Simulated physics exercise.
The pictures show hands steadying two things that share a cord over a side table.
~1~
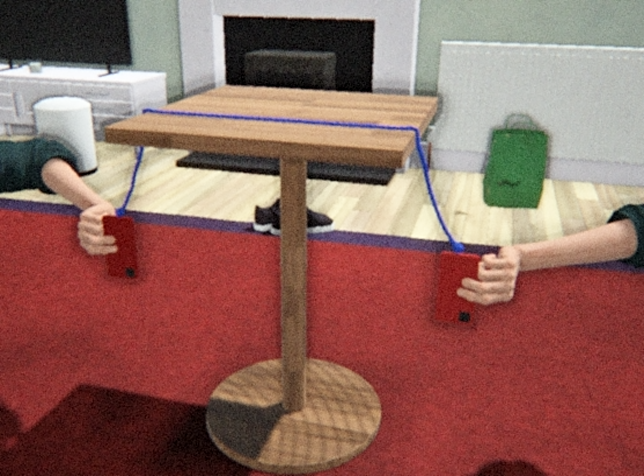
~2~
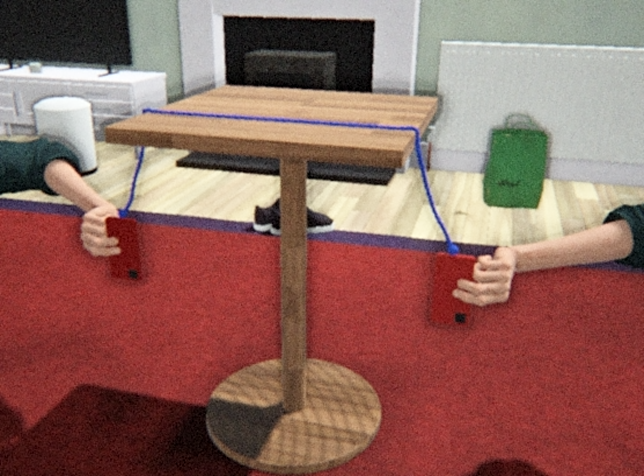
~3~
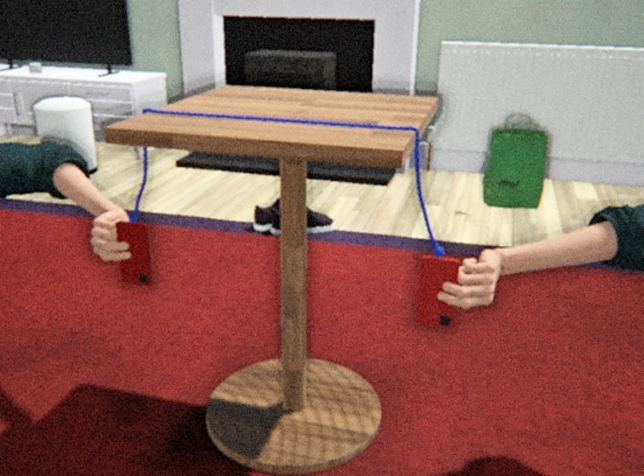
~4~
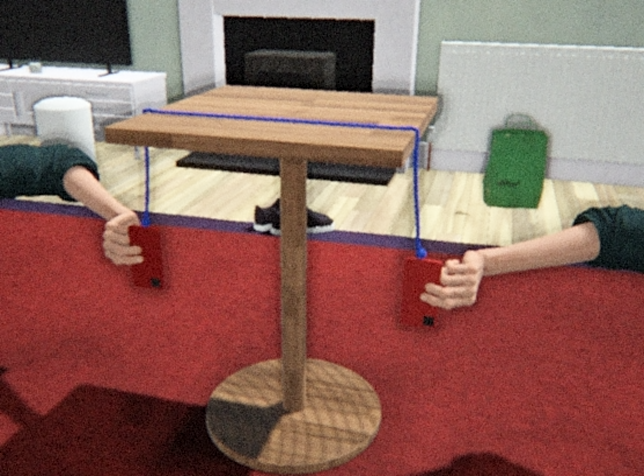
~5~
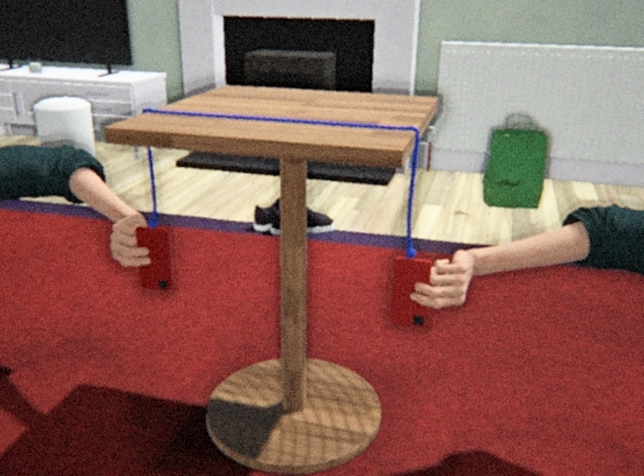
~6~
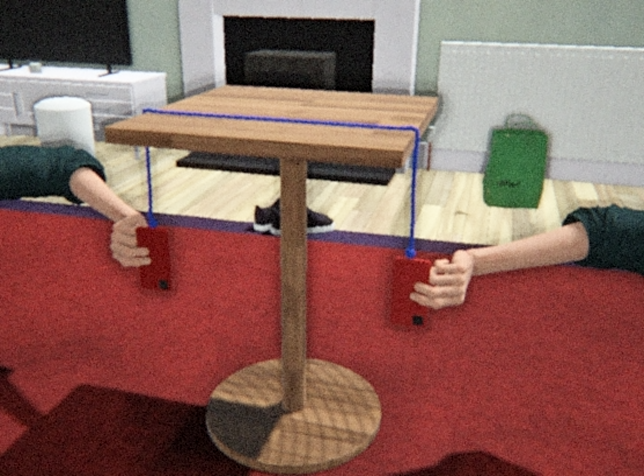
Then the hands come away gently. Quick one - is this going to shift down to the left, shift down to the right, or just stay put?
Stay put.
Then, 0.24 s later than the last view, left phone where it was near (156, 261); right phone where it was near (408, 294).
Then, 0.82 s later than the last view, left phone where it was near (159, 262); right phone where it was near (405, 293).
Finally, left phone where it was near (161, 262); right phone where it was near (403, 293). The cord keeps its balance.
